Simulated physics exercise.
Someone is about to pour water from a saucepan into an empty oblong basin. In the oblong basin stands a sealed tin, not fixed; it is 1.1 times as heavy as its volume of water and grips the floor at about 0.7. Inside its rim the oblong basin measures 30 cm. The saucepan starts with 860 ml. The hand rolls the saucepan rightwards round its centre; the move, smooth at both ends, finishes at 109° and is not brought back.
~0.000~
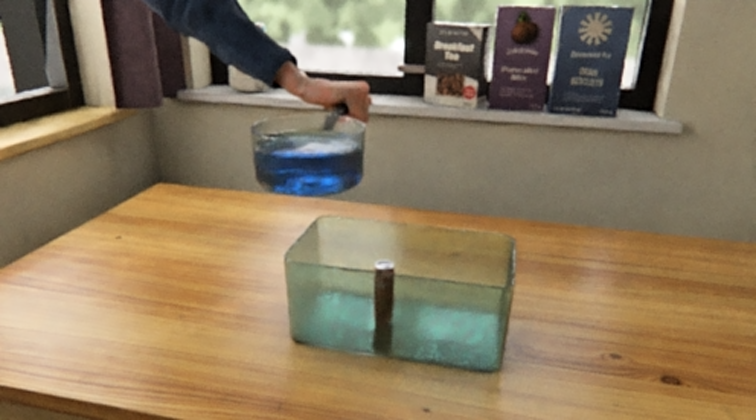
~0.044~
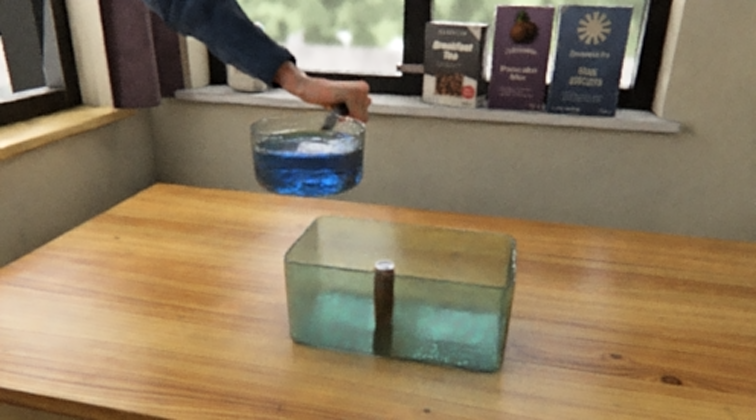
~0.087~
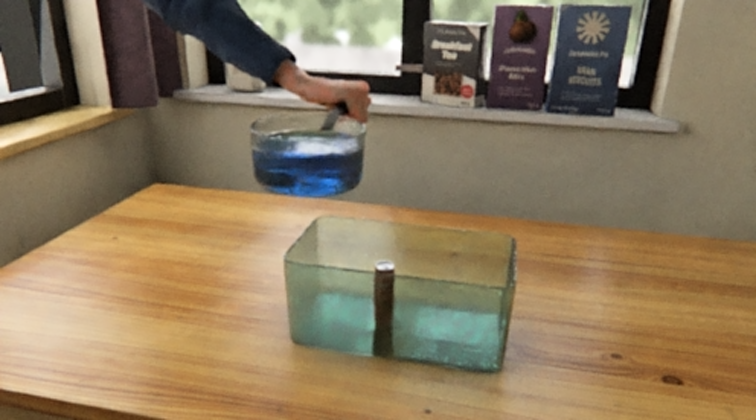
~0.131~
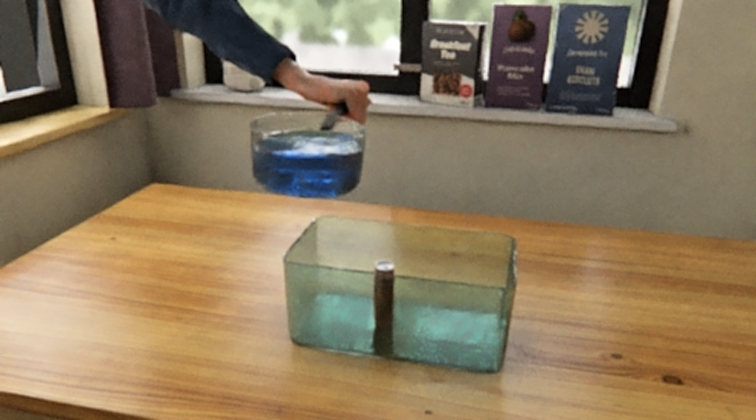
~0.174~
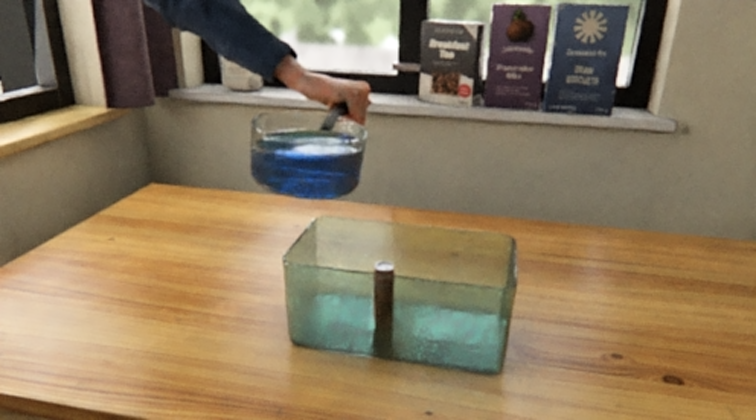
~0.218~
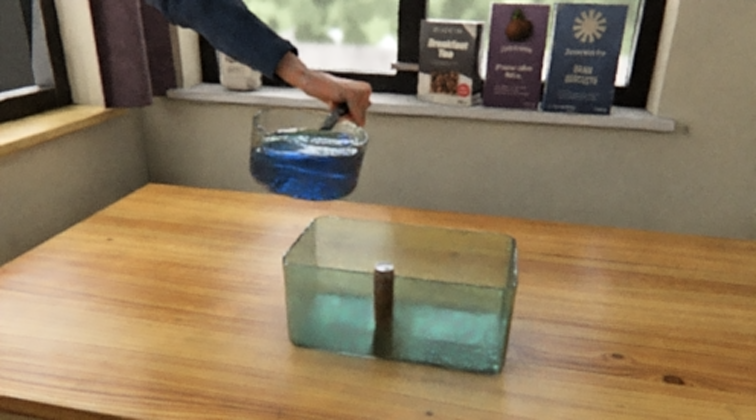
A hand held a clear saucepan of blue water above a glass oblong basin on a wooden table, keeping it level at first, then tilted it slightly to the right.
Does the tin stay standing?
The tin stays up.
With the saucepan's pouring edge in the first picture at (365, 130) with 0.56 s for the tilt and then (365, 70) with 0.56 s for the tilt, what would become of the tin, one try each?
First it goes over; then it remains upright.
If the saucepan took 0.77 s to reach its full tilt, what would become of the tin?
The tin topples.
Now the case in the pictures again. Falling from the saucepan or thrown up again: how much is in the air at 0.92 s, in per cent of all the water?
Near 8 in a hundred.
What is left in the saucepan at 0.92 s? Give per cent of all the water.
Some 10 per cent.
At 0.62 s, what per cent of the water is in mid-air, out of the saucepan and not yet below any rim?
Some 32 per cent.
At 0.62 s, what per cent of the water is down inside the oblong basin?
About 10 per cent.
After 0.62 s the tilt is 69° and 58 per cent is still to pour; the tin stands where it began.
After 0.92 s the tilt is 104° and 9 per cent is still to pour; the tin stands where it began.
After 1.23 s the tilt is 109° and 0 per cent is still to pour; the tin stands where it began.
After 1.57 s the tilt is 109° and 0 per cent is still to pour; the tin stands 1 cm from where it began.
In the end the tin stands 1 cm from where it began.
